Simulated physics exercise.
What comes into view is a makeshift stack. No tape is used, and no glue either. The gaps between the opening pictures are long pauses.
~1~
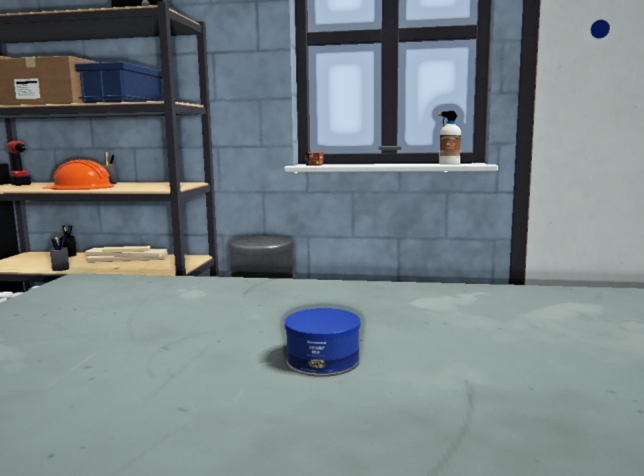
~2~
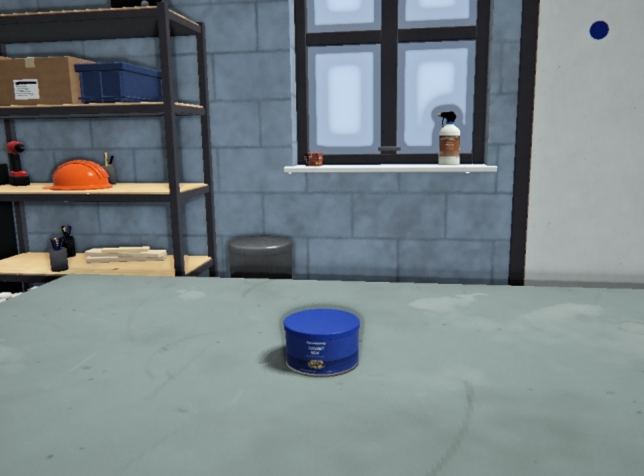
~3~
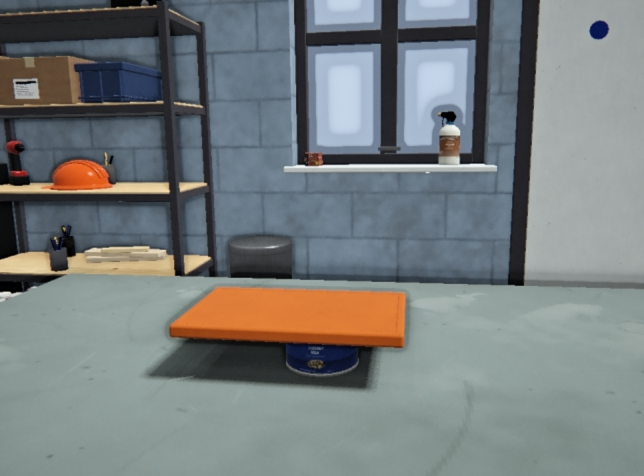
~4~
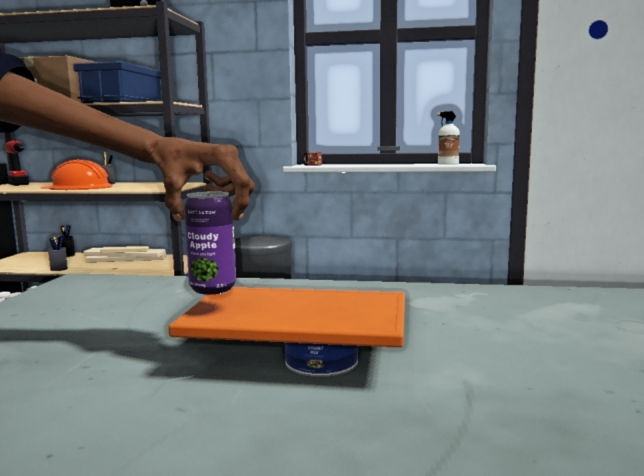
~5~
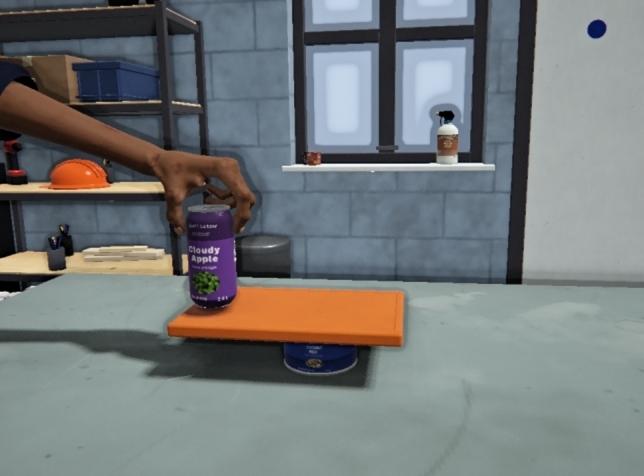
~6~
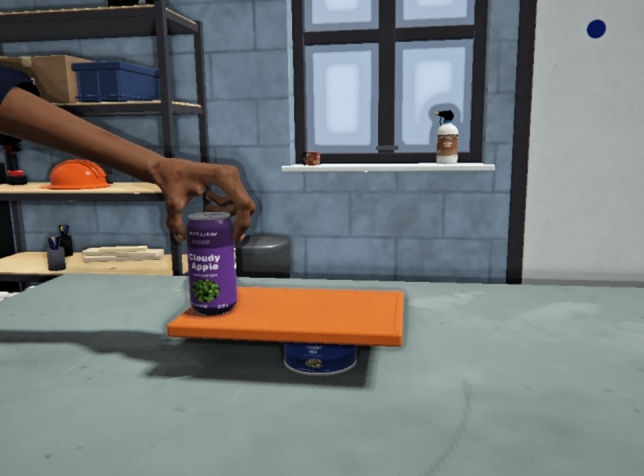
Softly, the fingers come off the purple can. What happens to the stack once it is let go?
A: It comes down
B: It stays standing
The answer is A.
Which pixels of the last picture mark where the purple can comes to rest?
Roughly at pixel (137, 335).
Then, 0.30 s past the last view, purple can now fallen; orange lid rocked 28° from its first pose.
Then, 0.40 s past the last view, orange lid rocked 26° from its first pose.
Then, 0.50 s past the last view, orange lid rocked 18° from its first pose.
Finally, fallen, purple can; left askew, orange lid; blue tub still in place. Final places as the last picture's camera would see them, purple can near (137, 334). The stack gives way.
